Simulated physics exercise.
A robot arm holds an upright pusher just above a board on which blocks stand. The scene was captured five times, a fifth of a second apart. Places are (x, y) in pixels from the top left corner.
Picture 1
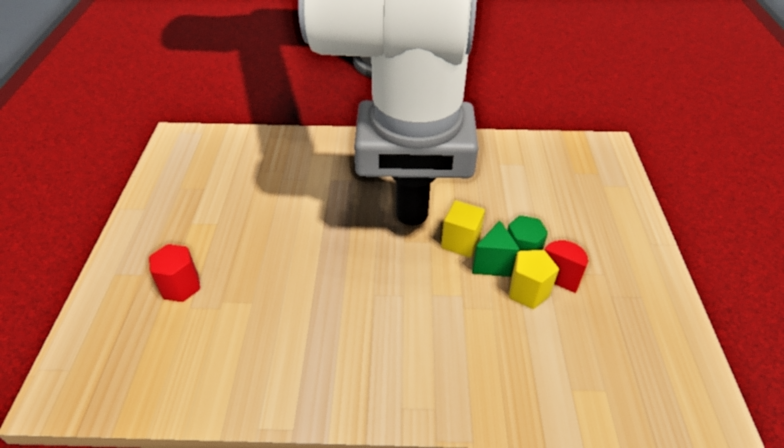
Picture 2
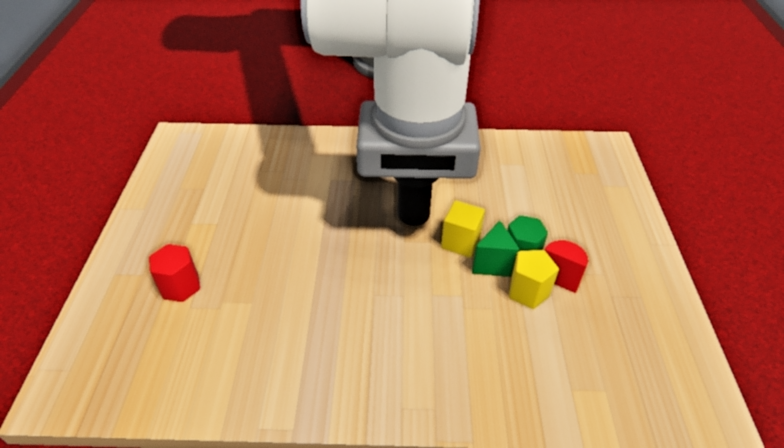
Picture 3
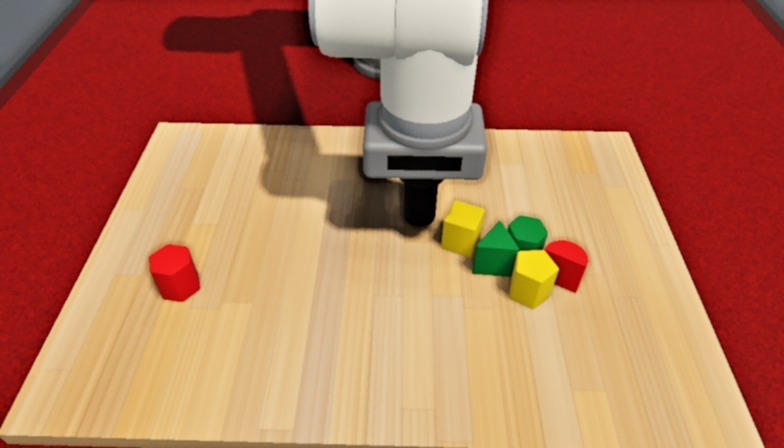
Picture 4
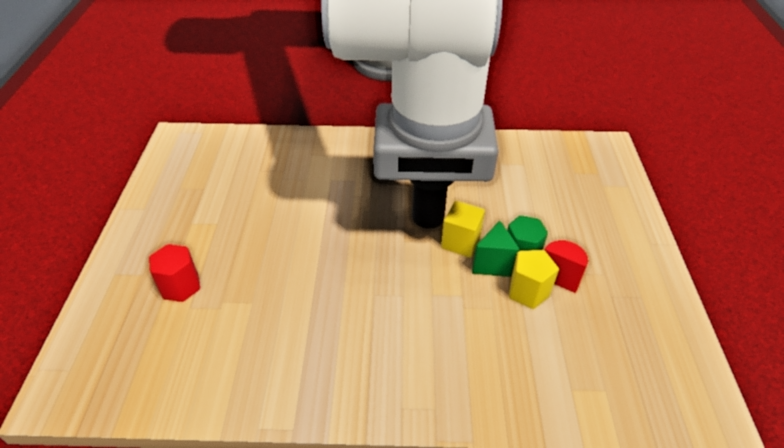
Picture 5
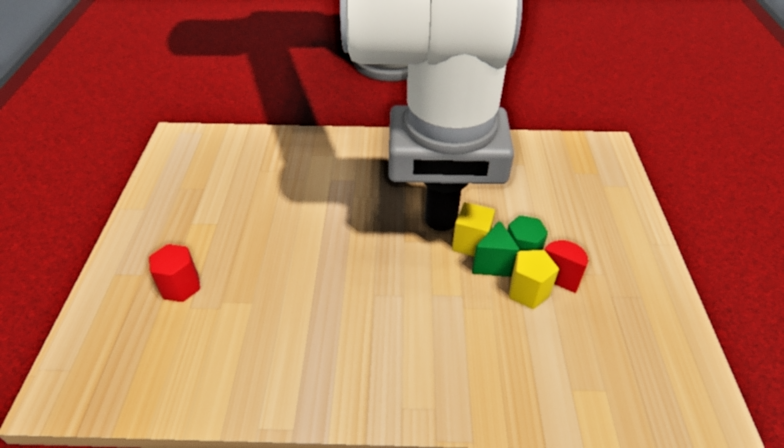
A robot arm with a dark pusher moves slightly right above a wooden board and nudges the yellow square block a little to the right, toward the nearby green, yellow and red blocks, while the red block at left stays still.
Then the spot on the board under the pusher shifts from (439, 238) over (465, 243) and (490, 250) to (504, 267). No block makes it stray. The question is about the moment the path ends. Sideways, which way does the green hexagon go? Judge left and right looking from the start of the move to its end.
Seen from start to end, it moves left.
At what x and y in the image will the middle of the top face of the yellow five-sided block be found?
Somewhere near (552, 284).
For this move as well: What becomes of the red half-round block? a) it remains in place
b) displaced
Letter b.
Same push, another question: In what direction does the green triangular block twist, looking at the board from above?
The turn is clockwise.
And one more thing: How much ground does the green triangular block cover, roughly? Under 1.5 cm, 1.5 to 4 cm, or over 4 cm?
Travel: Beyond 4 cm.
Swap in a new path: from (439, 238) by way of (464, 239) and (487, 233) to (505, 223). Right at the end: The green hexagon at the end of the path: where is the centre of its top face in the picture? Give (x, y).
Top centre: (565, 233).
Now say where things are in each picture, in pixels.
Lower end of the pusher at (412, 216), tops of blocks, yellow square block at (465, 214), green triangular block at (499, 238), green hexagon at (528, 228), yellow five-sided block at (536, 264), red half-round block at (569, 250), in the first picture.
Pusher at (414, 216), blocks as before, in the second picture.
Pusher at (419, 217), blocks as before, in the third picture.
Pusher at (428, 219), blocks as before, in the fourth picture.
Pusher at (441, 221), yellow square block at (476, 215), green triangular block at (499, 238), green hexagon at (528, 228), yellow five-sided block at (536, 264), red half-round block at (569, 250), in the fifth picture.
The first path, step by step. Halfway along, pusher at (481, 228); yellow square block at (518, 225); green triangular block at (537, 250); green hexagon at (556, 228), turned 15° anticlockwise; yellow five-sided block at (548, 276); red half-round block at (576, 253).
At the end, pusher at (508, 250); yellow square block at (545, 237), turned 35° anticlockwise; green triangular block at (562, 258), turned 40° clockwise; green hexagon at (578, 229), turned 30° anticlockwise; yellow five-sided block at (552, 284), turned 40° clockwise; red half-round block at (600, 258), turned 20° anticlockwise.
